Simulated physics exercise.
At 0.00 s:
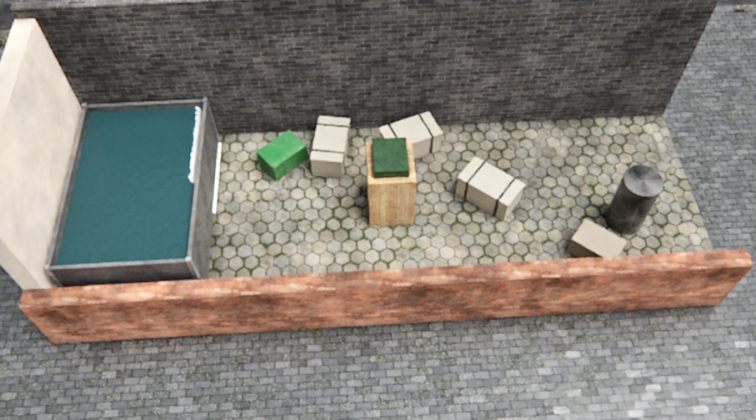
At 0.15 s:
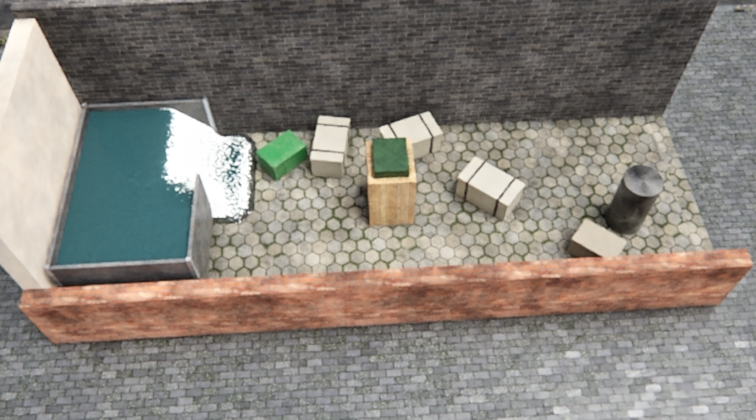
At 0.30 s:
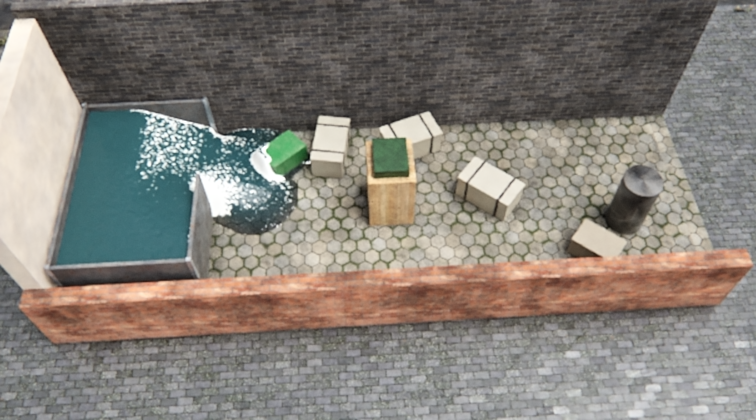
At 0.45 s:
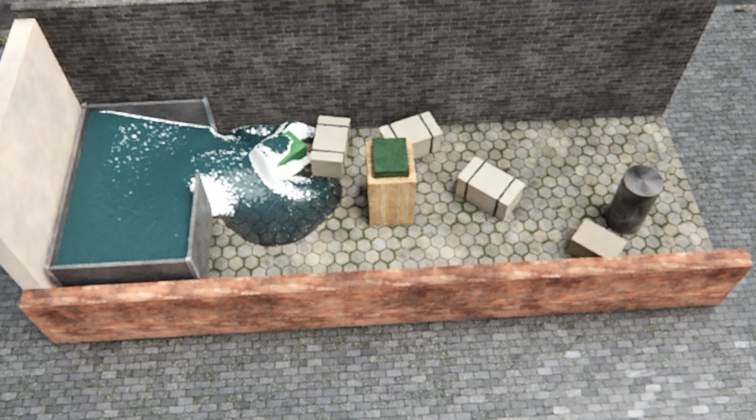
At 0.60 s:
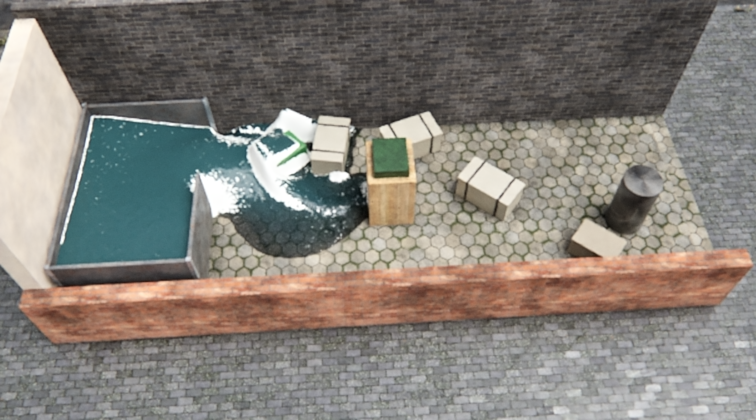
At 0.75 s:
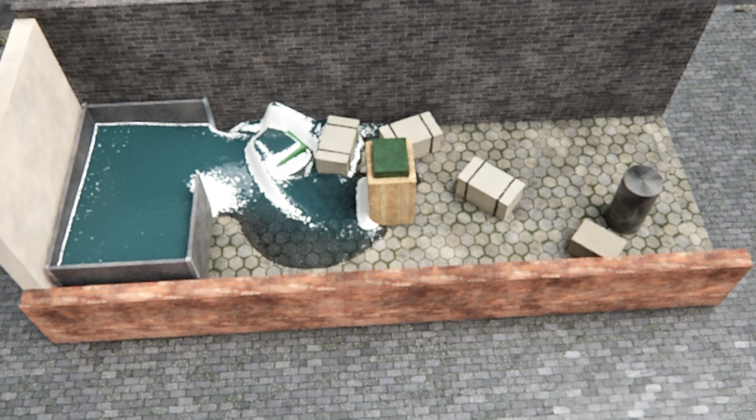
The clip shows water bursting from the right side of a tank in a walled lane, spreading right across the paving and foaming around a green box, which stays on the ground, before a nearby pale box shifts slightly.
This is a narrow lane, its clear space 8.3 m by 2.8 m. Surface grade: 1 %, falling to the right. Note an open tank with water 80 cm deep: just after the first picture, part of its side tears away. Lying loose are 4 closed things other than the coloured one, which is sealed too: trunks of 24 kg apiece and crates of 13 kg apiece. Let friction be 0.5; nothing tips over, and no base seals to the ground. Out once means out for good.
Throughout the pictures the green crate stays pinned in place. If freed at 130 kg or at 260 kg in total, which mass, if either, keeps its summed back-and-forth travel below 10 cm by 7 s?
The ballast needed: The high one.
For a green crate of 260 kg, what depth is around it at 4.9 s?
Close to 14 cm deep.
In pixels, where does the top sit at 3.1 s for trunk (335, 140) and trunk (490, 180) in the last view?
Somewhere about (604, 174) and (605, 217).
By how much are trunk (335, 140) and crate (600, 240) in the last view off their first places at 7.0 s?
Taking them in the order asked, one is gone out, then the other is washed out.
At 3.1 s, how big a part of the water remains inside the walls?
About 94 in a hundred parts of the water.
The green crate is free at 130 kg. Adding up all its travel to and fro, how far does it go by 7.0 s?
Total path: Approx. 100 cm.
After 1.4 s the green crate would be 55 cm from its start with 130 kg and 0 cm from its start with 260 kg; 21 cm of water round it then.
After 3.1 s the green crate would be 105 cm from its start with 130 kg and 0 cm from its start with 260 kg; 17 cm of water round it then.
After 4.9 s the green crate would be 105 cm from its start with 130 kg and 0 cm from its start with 260 kg; 14 cm of water round it then.
After 7.0 s the green crate would be 105 cm from its start with 130 kg and 0 cm from its start with 260 kg; 10 cm of water round it then.
